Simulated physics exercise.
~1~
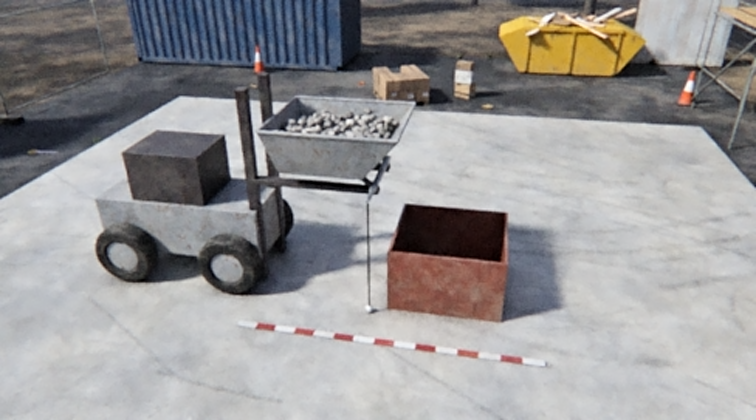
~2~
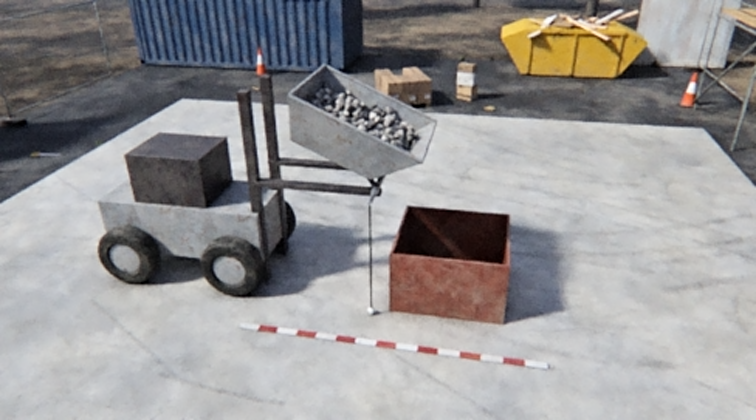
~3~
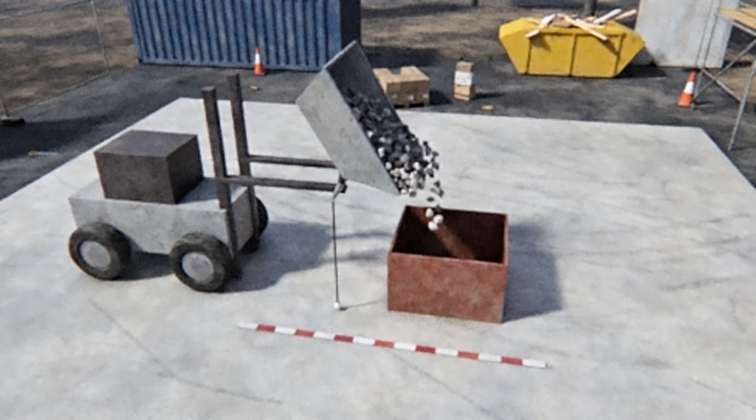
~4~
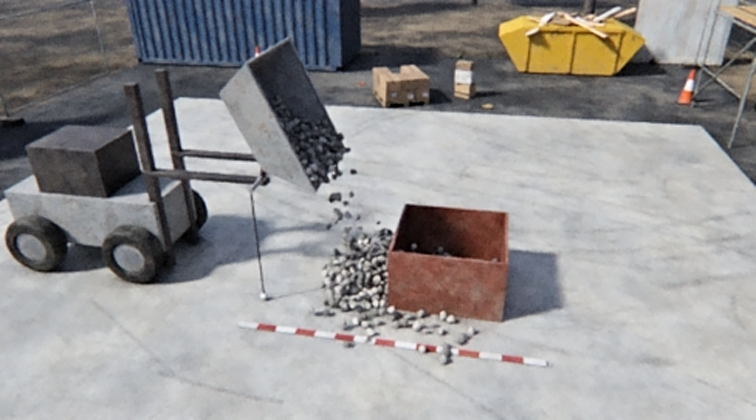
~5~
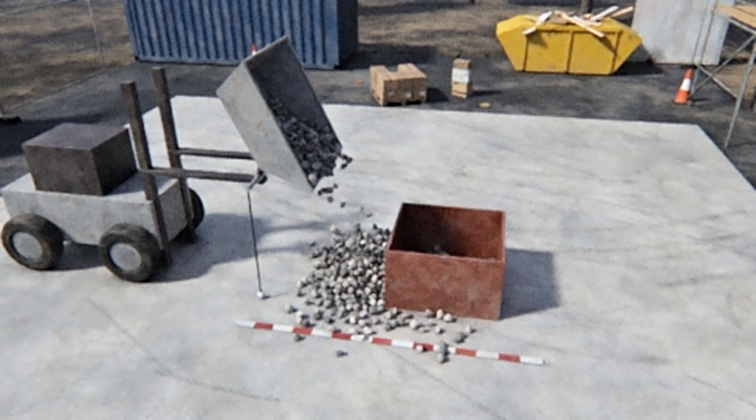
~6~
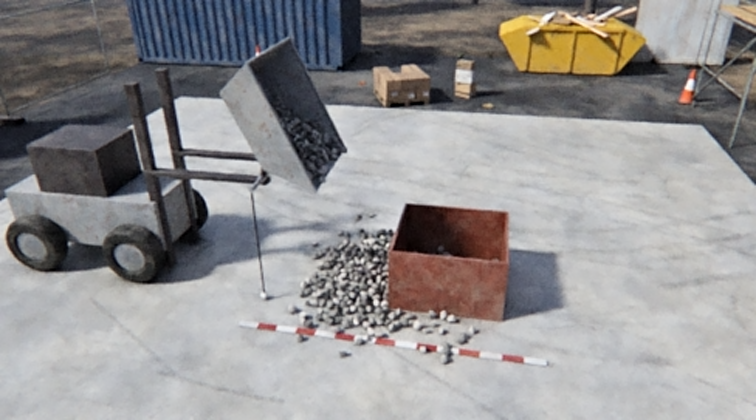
A pale concrete slab in an outdoor yard is seen from above, with a blue container, a yellow skip and orange cones behind it. On the left, a grey four-wheeled machine with a dark block on its back holds a grey tray of crushed stones up beside an open rust-red bin, with a red-and-white staff lying in front. The tray tilts steeply to the right and stones begin to slide out towards the bin. The machine then backs away leftward, so most falling stones land short, piling against the bin. Finally the tray stays tipped, still holding many stones, while few lie in the bin.
